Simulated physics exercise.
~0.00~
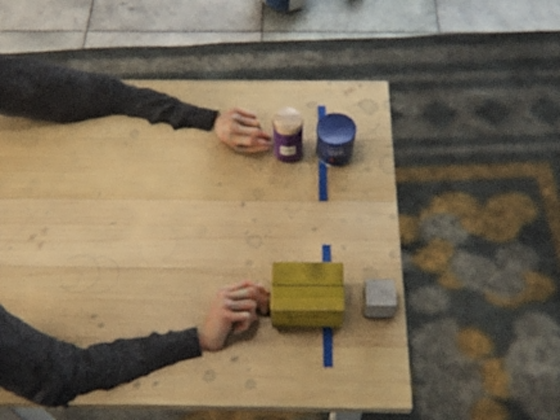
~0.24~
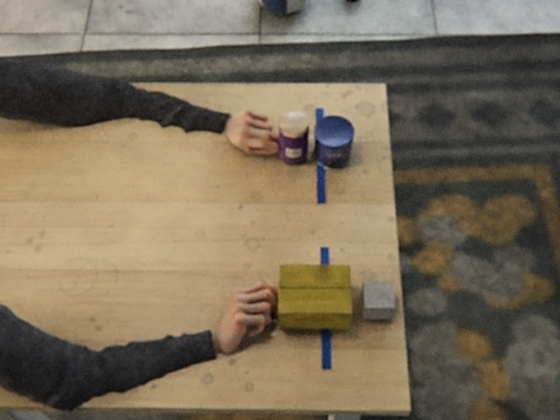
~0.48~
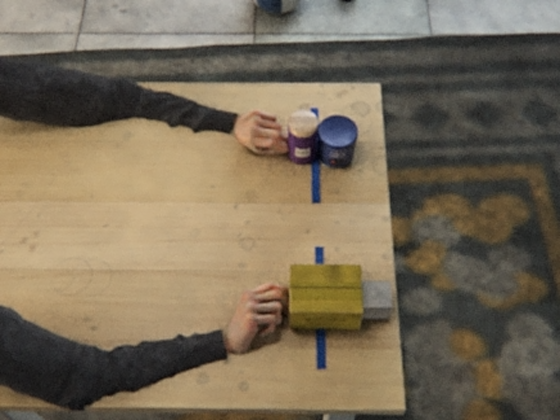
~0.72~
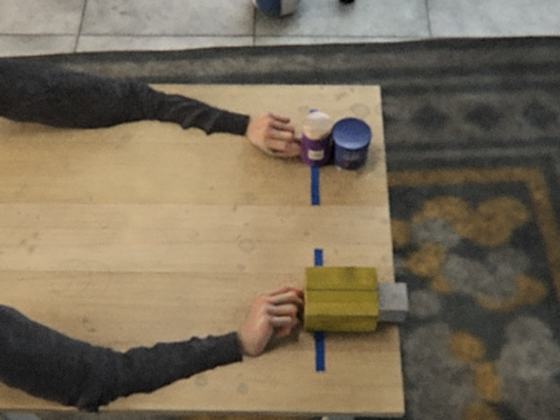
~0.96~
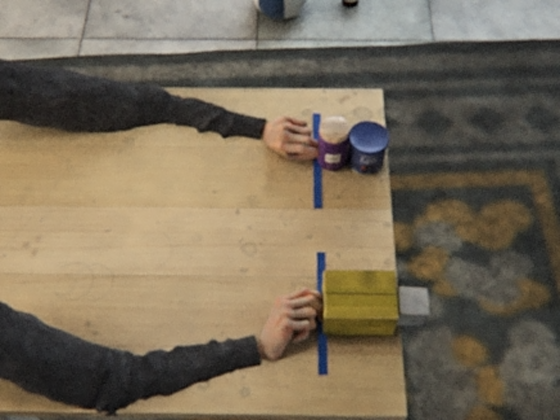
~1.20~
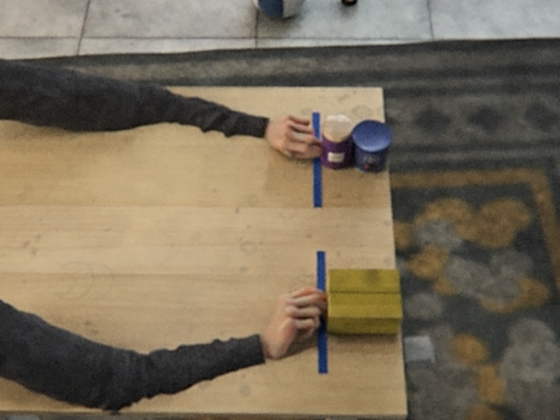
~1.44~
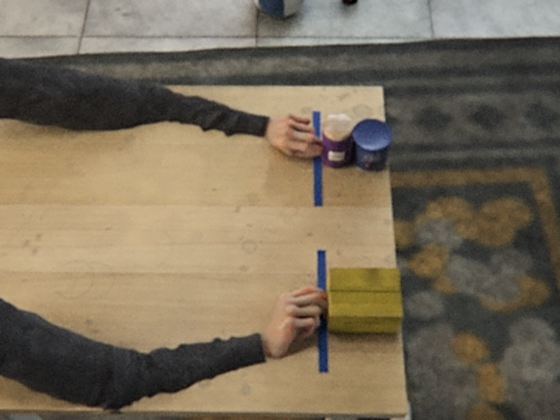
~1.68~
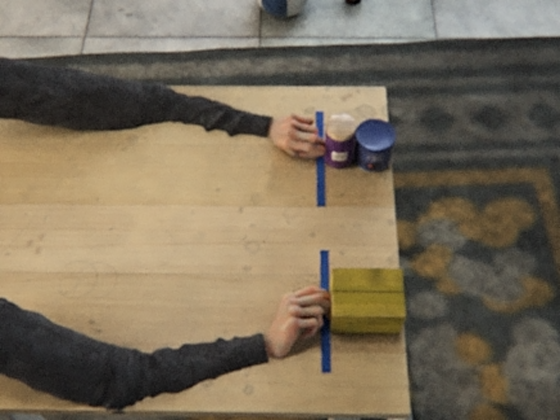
Two hands push a jar and box rightward; the blue pot stays, the small block falls off.
